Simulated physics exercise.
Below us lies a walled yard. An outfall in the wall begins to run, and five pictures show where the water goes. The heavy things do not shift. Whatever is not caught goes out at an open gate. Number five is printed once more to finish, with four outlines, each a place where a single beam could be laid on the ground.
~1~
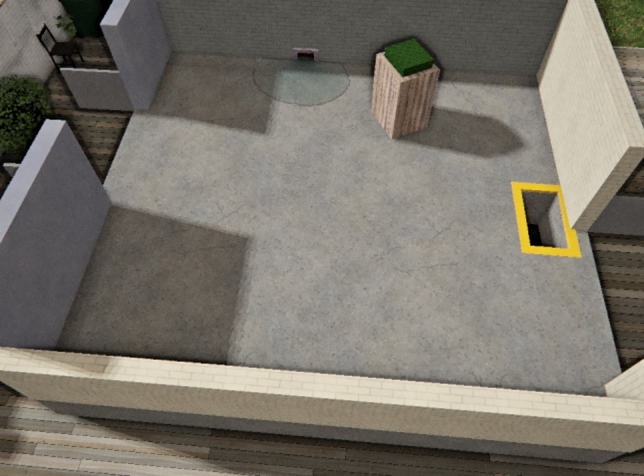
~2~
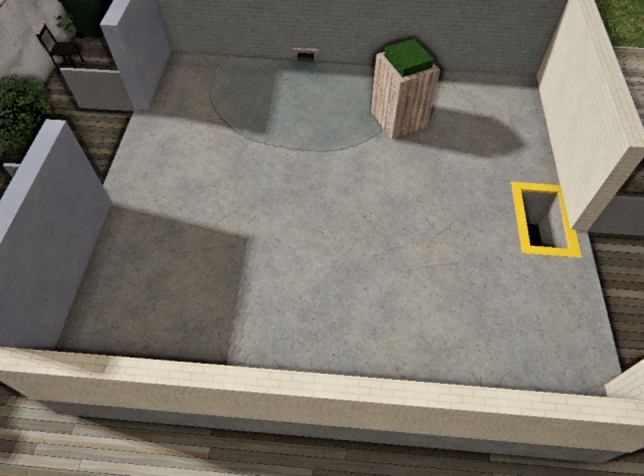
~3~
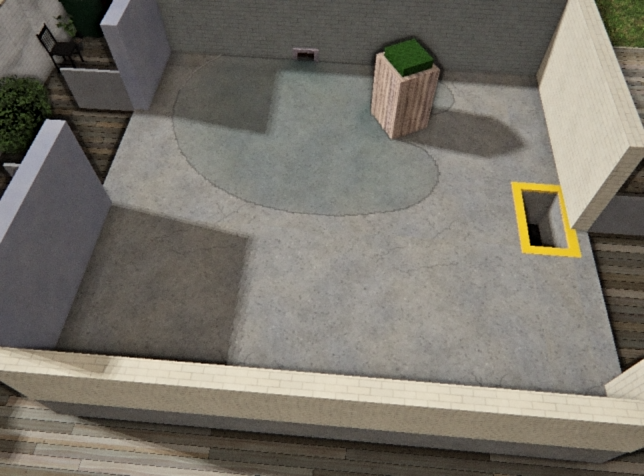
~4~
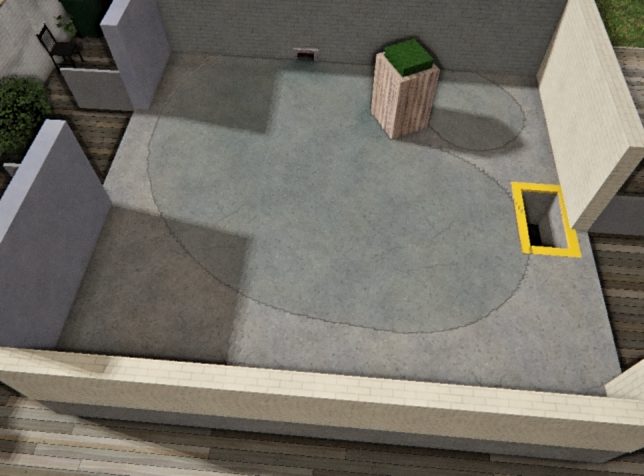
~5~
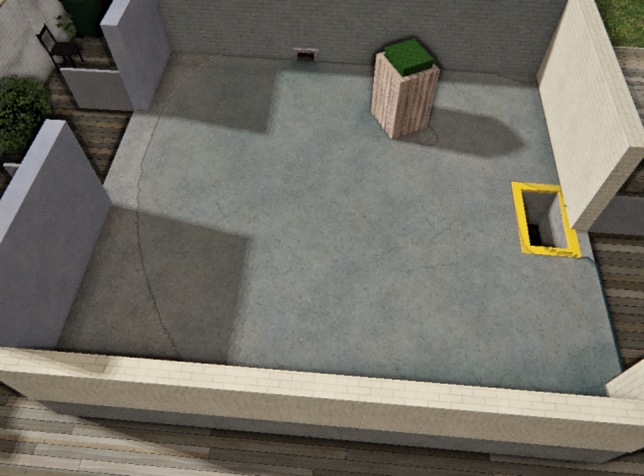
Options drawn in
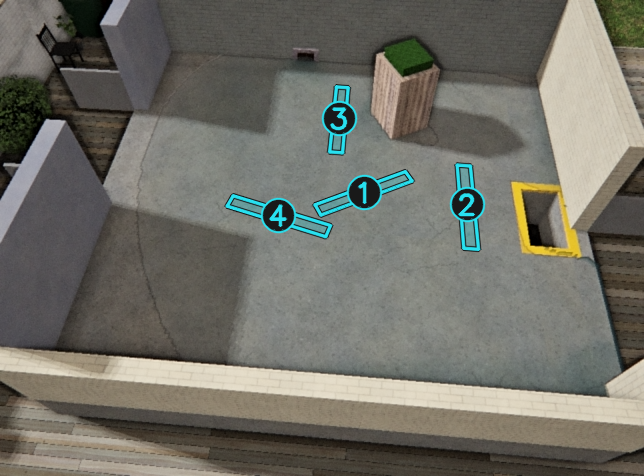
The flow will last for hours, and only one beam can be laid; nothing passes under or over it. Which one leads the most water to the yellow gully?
1 beats the others.
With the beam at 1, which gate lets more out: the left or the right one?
The right one.
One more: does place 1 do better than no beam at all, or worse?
Better.
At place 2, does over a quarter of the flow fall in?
No.
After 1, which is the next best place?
That is place 4.
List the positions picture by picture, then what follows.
Outfall at (306, 55); yellow gully at (545, 218); open gate at (586, 300); open gate at (132, 153); front seen at (274, 95), 4 % of the ground wet; yellow gully still dry, in the first frame.
Front seen at (326, 146), 14 % of the ground wet; yellow gully still dry, in the second frame.
Front seen at (415, 195), 30 % of the ground wet; yellow gully still dry, in the third frame.
Front seen at (432, 327), 57 % of the ground wet; yellow gully still dry, in the fourth frame.
Front seen at (621, 366), 82 % of the ground wet; yellow gully taking water, in the fifth frame.
On the marked copy, 1 from (317, 209) to (408, 176); 2 from (471, 248) to (463, 165); 3 from (336, 152) to (342, 87); 4 from (230, 200) to (328, 231).
Choosing 1, about 37 % of the stream goes into the yellow gully, about 63 % out by the gates.
Choosing 2, about 15 % of the stream goes into the yellow gully, about 85 % out by the gates.
Choosing 3, about 17 % of the stream goes into the yellow gully, about 83 % out by the gates.
Choosing 4, about 23 % of the stream goes into the yellow gully, about 77 % out by the gates.
